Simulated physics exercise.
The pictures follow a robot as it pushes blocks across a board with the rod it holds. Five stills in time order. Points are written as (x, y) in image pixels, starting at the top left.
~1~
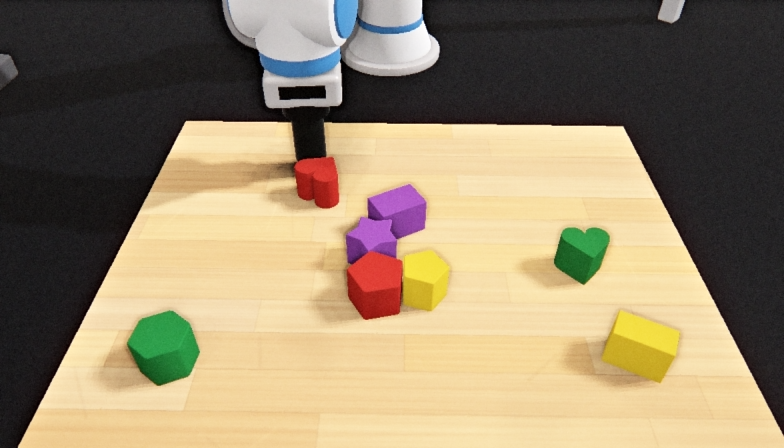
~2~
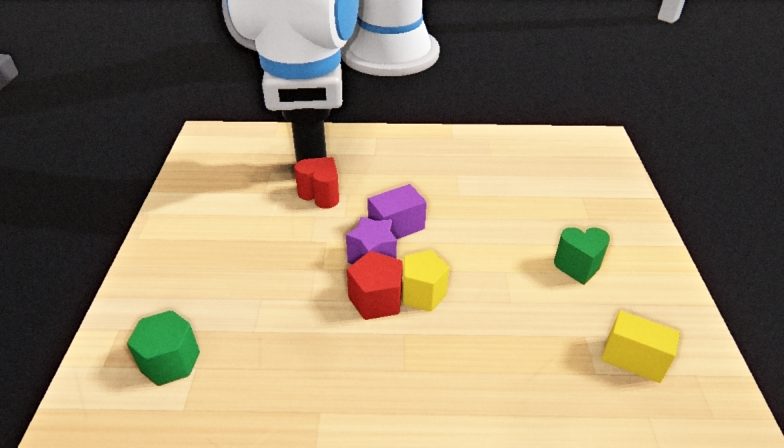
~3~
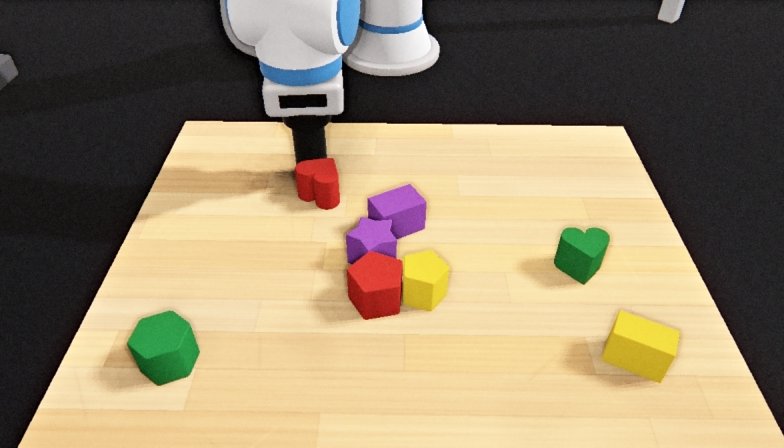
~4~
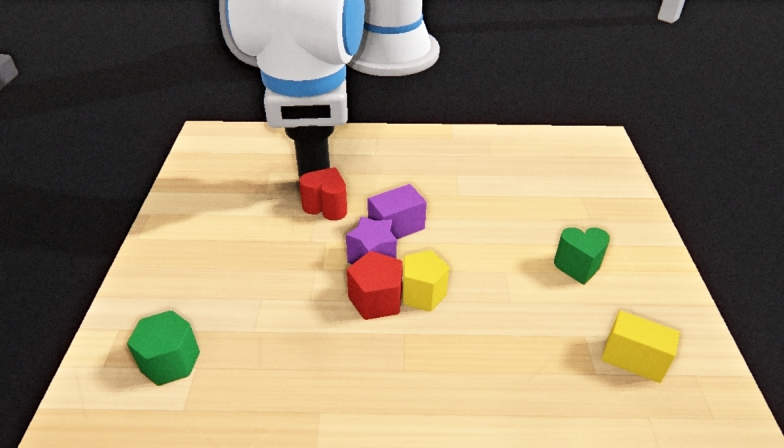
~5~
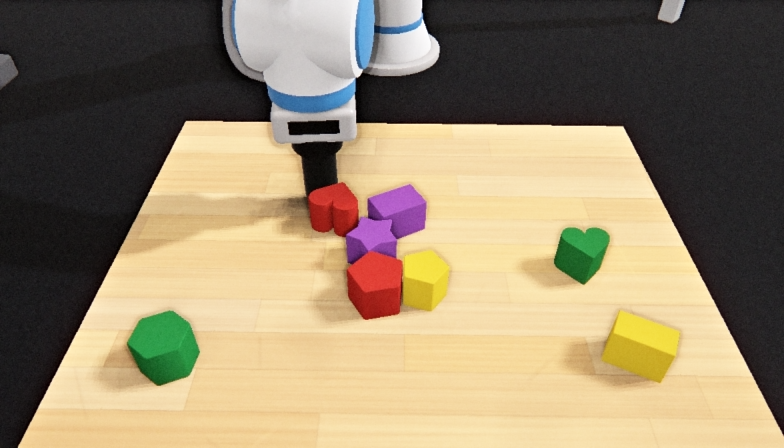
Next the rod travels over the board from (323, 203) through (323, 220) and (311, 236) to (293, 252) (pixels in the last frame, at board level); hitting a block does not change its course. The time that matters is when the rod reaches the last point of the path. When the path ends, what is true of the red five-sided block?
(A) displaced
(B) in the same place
Correct choice: B.
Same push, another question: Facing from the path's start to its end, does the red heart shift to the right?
Going by the path, no.
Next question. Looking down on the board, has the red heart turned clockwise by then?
Short answer: No.
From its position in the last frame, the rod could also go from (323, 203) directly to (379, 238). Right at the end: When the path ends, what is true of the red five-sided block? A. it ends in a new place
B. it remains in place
A - it ends in a new place.
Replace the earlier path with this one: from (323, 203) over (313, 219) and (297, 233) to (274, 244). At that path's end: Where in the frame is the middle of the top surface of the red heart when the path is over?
I'd expect the centre of its top face to be at (336, 208).
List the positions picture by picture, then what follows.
In the first frame, rod's lower end (311, 158); red heart (318, 167); purple star (373, 231); red five-sided block (376, 271).
In the second frame, rod (312, 160); blocks still.
In the third frame, rod (312, 167); red heart (319, 169).
In the fourth frame, rod (315, 178); red heart (324, 180).
In the fifth frame, rod (322, 194); red heart (334, 196); purple star (373, 231); red five-sided block (376, 271).
What follows on the original path. Halfway along, rod (318, 219); red heart (345, 215), turned 40° anticlockwise; purple star (378, 233), turned 15° clockwise.
At the end, rod (292, 242); red heart (345, 215), turned 40° anticlockwise; purple star (378, 233), turned 15° clockwise; red five-sided block still.
